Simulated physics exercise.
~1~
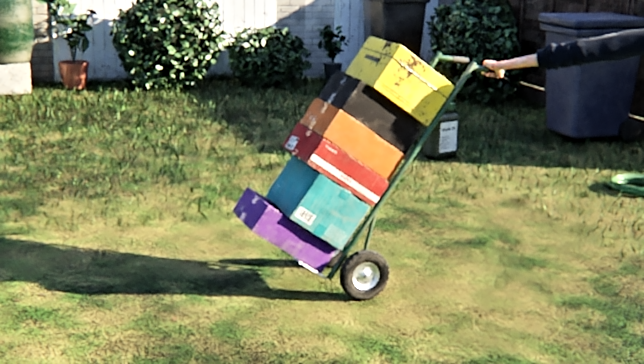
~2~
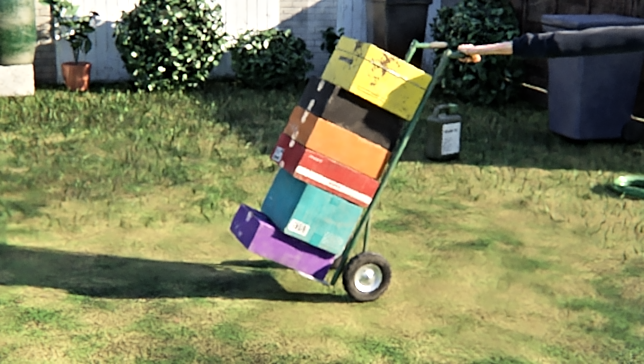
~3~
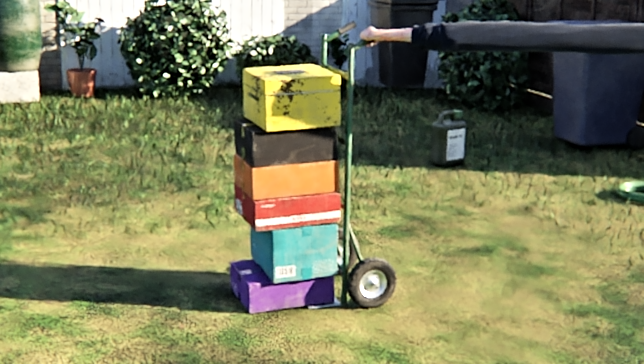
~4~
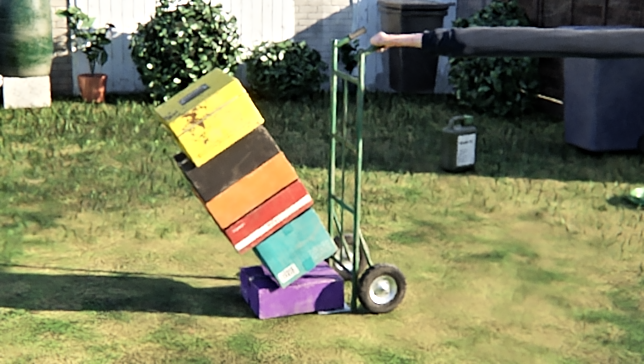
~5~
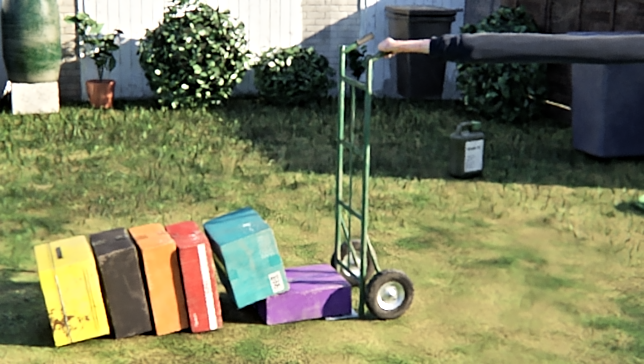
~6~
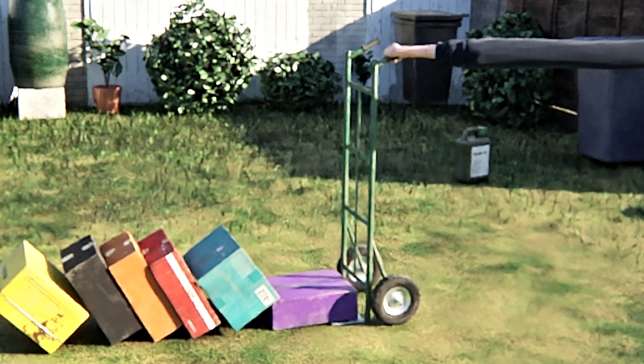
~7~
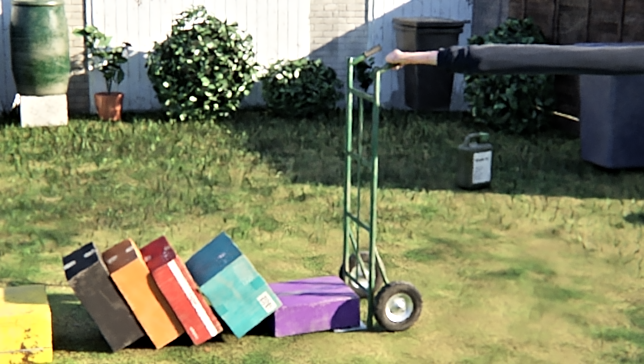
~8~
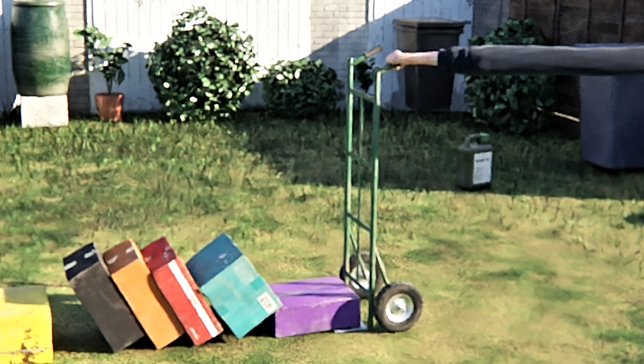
In this clip, a hand swings a tilted green sack truck upright on a lawn, and the upper boxes topple left, leaving purple on the plate, turquoise leaning against it, red, orange and black slanted alongside, and yellow lying at the far left edge.
